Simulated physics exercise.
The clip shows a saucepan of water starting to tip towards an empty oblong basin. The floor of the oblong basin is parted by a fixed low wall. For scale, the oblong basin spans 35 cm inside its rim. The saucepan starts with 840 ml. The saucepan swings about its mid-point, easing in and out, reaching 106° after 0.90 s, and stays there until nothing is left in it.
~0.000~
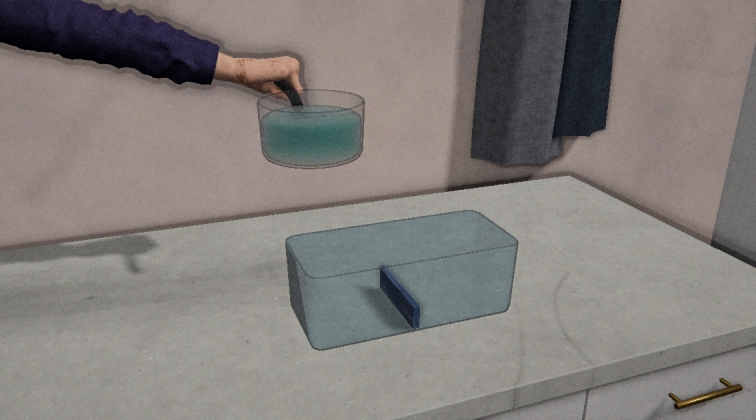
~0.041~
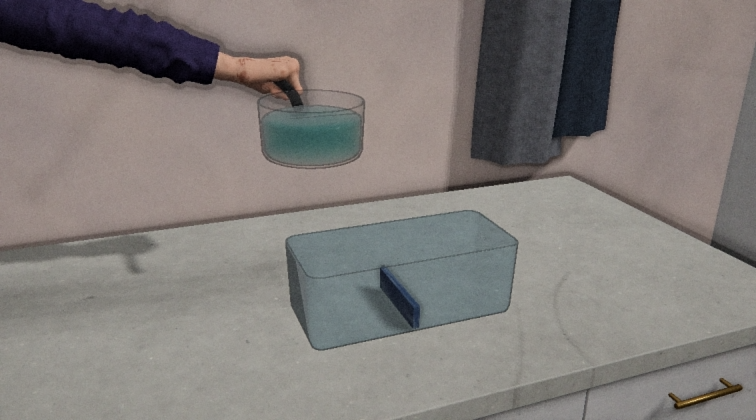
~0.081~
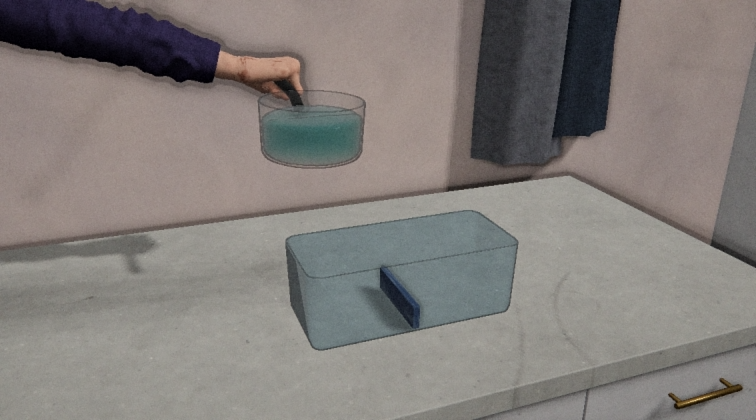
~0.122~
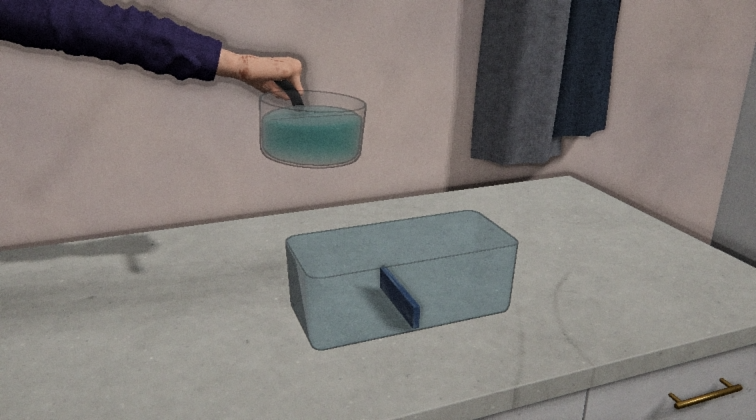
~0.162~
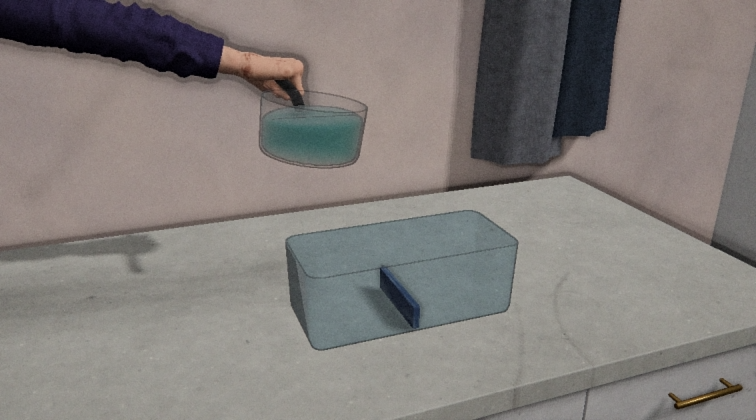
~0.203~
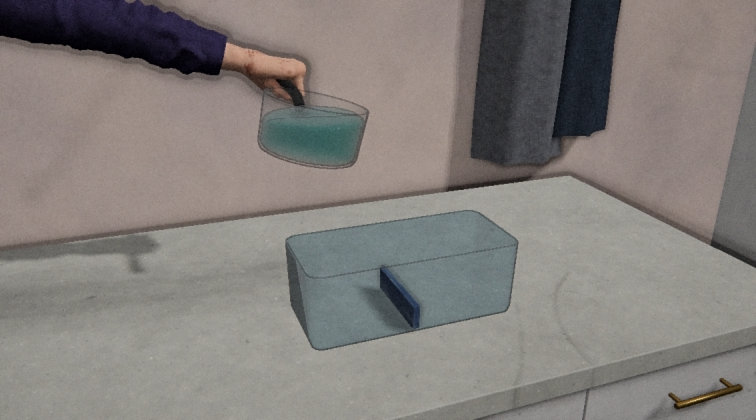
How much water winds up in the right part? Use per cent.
About 60 per cent.
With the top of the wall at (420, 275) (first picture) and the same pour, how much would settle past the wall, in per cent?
In that case some 10 per cent.
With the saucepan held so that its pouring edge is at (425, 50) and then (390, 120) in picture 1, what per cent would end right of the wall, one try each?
In turn about 80 and 85 per cent.
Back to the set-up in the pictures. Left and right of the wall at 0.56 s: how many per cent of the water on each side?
Some 2 per cent left and 2 right.
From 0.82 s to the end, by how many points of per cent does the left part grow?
About 22 per cent.
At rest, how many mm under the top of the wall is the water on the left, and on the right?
Left about 26 mm, right about 20 mm.
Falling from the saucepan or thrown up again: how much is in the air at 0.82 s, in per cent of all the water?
Near 16 in a hundred.
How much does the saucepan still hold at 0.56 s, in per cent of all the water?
Near 58 in a hundred.
Then, 0.56 s in, the tilt is 73° and 58 per cent is still to pour, 2 is left of the wall and 2 right of it.
Then, 0.82 s in, the tilt is 104° and 11 per cent is still to pour, 17 is left of the wall and 57 right of it.
Then, 1.10 s in, the tilt is 106° and 1 per cent is still to pour, 36 is left of the wall and 59 right of it.
Then, 1.40 s in, the tilt is 106° and 0 per cent is still to pour, 39 is left of the wall and 60 right of it.
Finally, 39 per cent lies left of the wall, 60 right of it and 1 outside.
